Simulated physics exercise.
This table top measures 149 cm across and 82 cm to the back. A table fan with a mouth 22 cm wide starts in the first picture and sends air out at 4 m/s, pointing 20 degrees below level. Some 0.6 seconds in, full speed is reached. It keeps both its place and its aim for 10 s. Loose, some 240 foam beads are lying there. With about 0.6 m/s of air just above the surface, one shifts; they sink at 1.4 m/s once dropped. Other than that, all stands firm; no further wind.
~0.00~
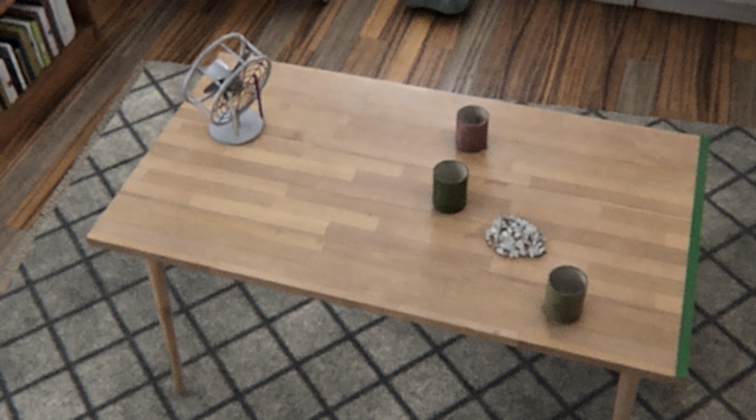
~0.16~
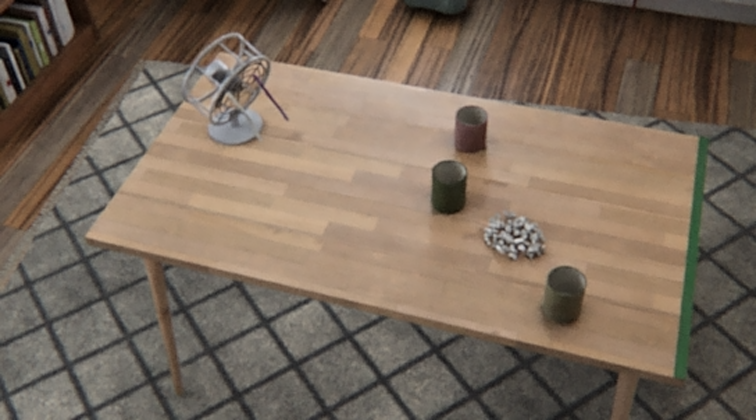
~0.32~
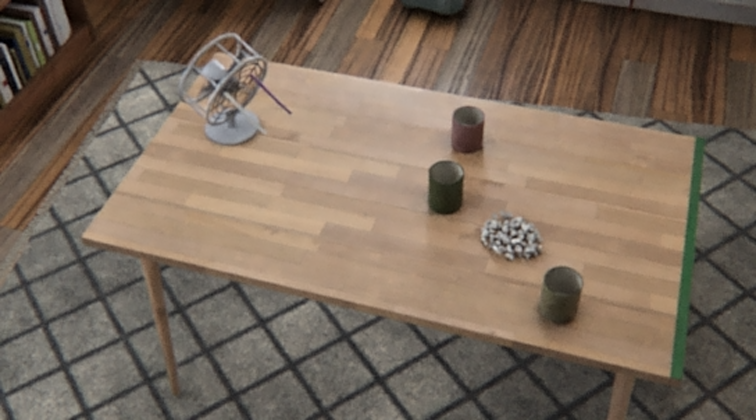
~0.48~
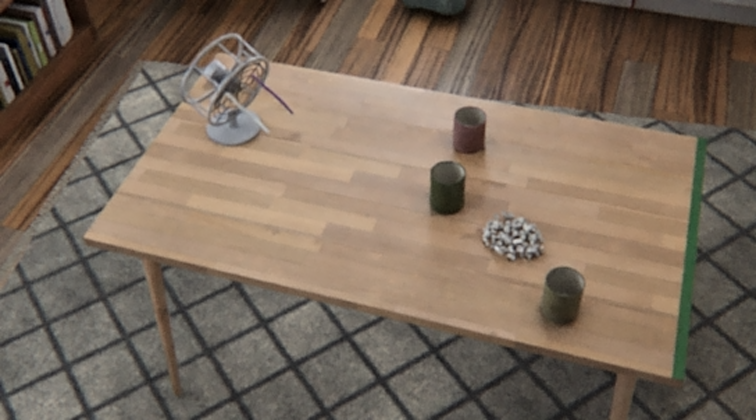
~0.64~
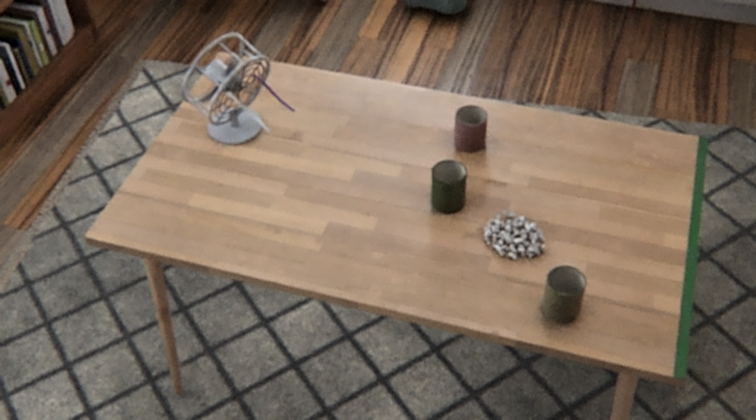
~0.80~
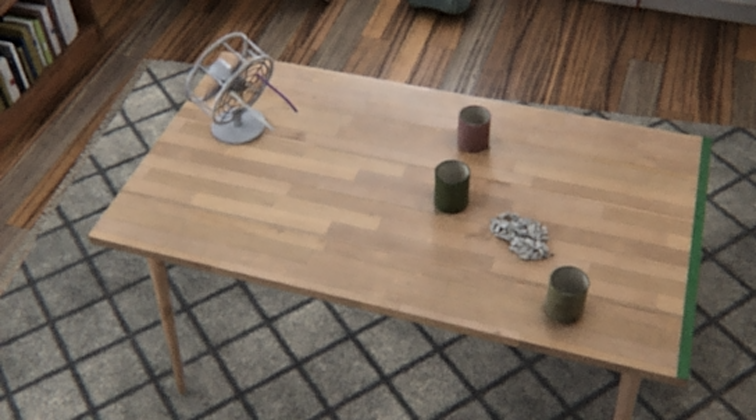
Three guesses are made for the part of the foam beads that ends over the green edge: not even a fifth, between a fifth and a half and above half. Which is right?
In the end the majority sit past the green edge.
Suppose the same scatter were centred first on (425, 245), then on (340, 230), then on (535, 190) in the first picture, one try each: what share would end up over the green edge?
20, 0 and 90 in a hundred, respectively.
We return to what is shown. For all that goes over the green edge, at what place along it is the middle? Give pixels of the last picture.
I'd put my finger close to (696, 301).
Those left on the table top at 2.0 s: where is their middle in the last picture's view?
Their middle sits roughly at (482, 221) in the last view.
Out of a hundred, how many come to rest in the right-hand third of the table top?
I'd estimate around 0 per cent.
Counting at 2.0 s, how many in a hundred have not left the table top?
Close to 40 in a hundred remain at that time.
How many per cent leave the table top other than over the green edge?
Around 5 % of them.
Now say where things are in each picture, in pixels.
In the first picture, the middle of the foam beads is near (517, 237), none has stirred yet and the mouth of the table fan is at (228, 80).
In the second picture, the middle of the foam beads is near (516, 234), none has stirred yet and the green edge is centred on (699, 245).
In the third picture, the middle of the foam beads is near (513, 235), none has stirred yet, the top of a mug is at (446, 172) and the top of a mug is at (564, 281).
In the fourth picture, the middle of the foam beads is near (514, 235) and none has stirred yet.
In the fifth picture, the middle of the foam beads is near (515, 234) and none has stirred yet.
In the sixth picture, the middle of the foam beads is near (525, 237), the farthest in sight from the table fan is at (552, 255) and about 20 % have left their places.
After 2.0 s the count stands so, 59 % are over the green edge; the middle of those still in play is near (553, 242).
After 3.2 s the count stands so, 88 % are over the green edge.
After 5.5 s the count stands so, 93 % are over the green edge.
After 10.0 s, at the end, 94 % are over the green edge.
